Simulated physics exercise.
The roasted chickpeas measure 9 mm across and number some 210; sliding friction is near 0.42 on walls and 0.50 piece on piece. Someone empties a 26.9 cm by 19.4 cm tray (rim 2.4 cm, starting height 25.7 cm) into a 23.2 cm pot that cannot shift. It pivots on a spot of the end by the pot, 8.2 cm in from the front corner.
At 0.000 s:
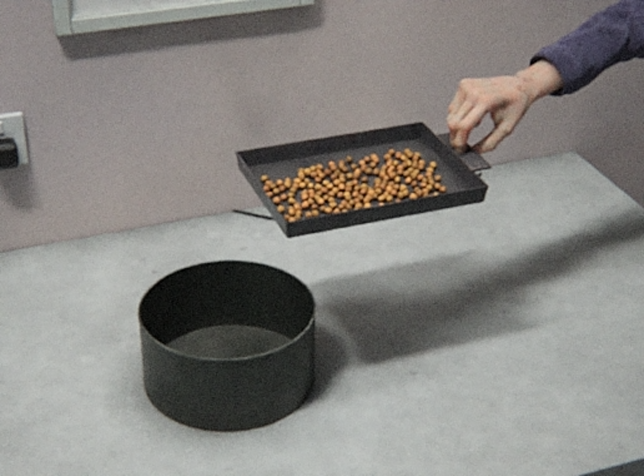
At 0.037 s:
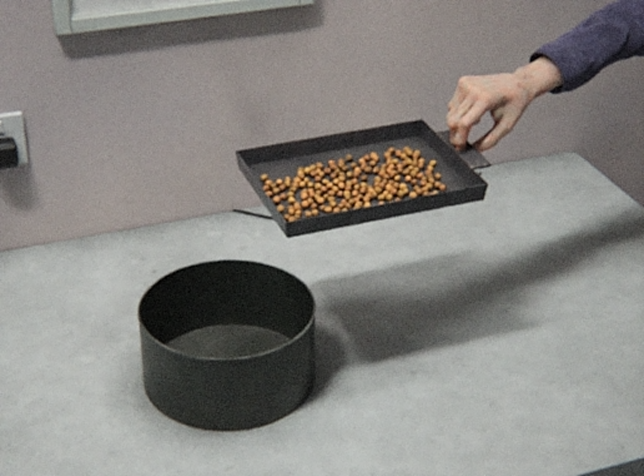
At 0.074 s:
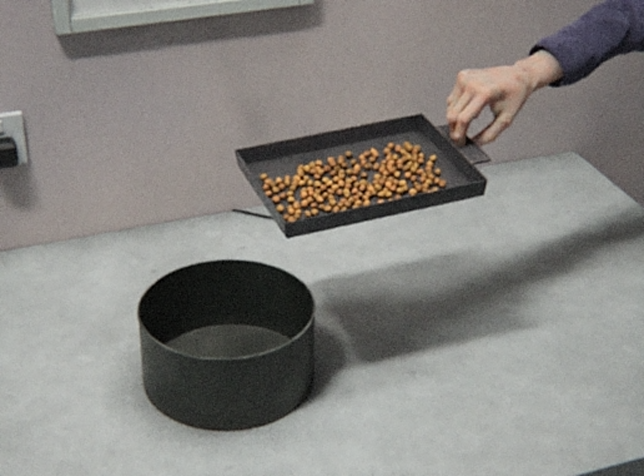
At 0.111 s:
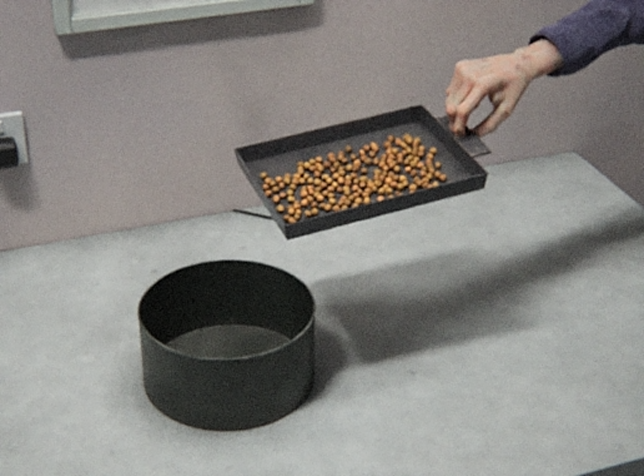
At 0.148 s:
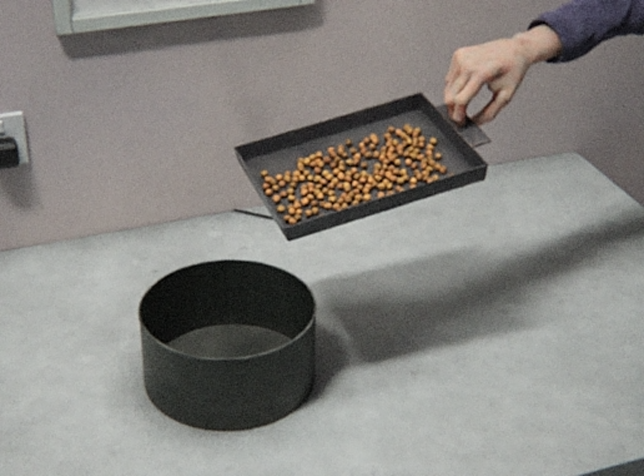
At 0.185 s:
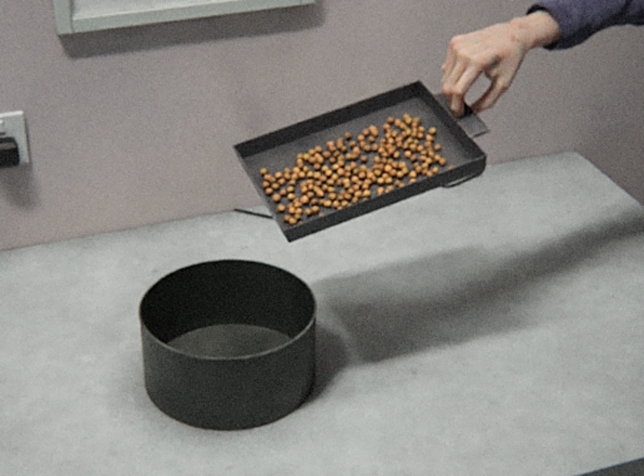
The footage shows a hand holding a dark rectangular tray of roasted chickpeas above a gray table, near a round dark pot, then gradually raising the tray's right side so that it tilts slightly down toward the left.
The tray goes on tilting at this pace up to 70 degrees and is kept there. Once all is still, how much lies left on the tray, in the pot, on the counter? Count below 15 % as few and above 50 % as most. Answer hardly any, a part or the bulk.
Tray: The bulk, pot: Hardly any, counter: Hardly any.
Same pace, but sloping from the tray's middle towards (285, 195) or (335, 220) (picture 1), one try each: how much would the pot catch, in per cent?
About 10 and 0 per cent.
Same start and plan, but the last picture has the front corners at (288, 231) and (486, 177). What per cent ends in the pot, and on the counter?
Pot 0, counter 0.
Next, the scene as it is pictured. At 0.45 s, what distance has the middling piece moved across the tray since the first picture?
About 4 cm.
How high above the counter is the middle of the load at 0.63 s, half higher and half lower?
Roughly 30 cm.
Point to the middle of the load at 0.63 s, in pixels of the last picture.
Near (303, 185).
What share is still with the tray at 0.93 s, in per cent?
Some 90 per cent of the load.
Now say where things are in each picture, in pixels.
In the first frame, tray tilt 0 degrees, front corners at (288, 221) and (485, 185); middle of the pieces at (357, 189); pot at (227, 307).
In the second frame, tray tilt 1 degrees, front corners at (287, 221) and (485, 183); middle of the pieces at (357, 187).
In the third frame, tray tilt 2 degrees, front corners at (287, 222) and (484, 179); middle of the pieces at (357, 185).
In the fourth frame, tray tilt 5 degrees, front corners at (286, 224) and (484, 172), lowest corner left front; middle of the pieces at (357, 181).
In the fifth frame, tray tilt 9 degrees, front corners at (286, 226) and (484, 164), lowest corner left front; middle of the pieces at (357, 177).
In the sixth frame, tray tilt 13 degrees, front corners at (286, 228) and (483, 155), lowest corner left front; middle of the pieces at (356, 172); pot at (228, 306). The tray's pace is about 105 degrees a second.
Then, at 0.45 s, tilt 41 degrees; the tray holds 100 %, the pot 0 %.
After 0.63 s, tilt 60 degrees; the tray holds 100 %, the pot 0 %.
After 0.93 s, tilt 70 degrees; the tray holds 90 %, the pot 5 %.
In the end, at 1.7 s, tray 90 %, pot 5 %, counter 5 %.
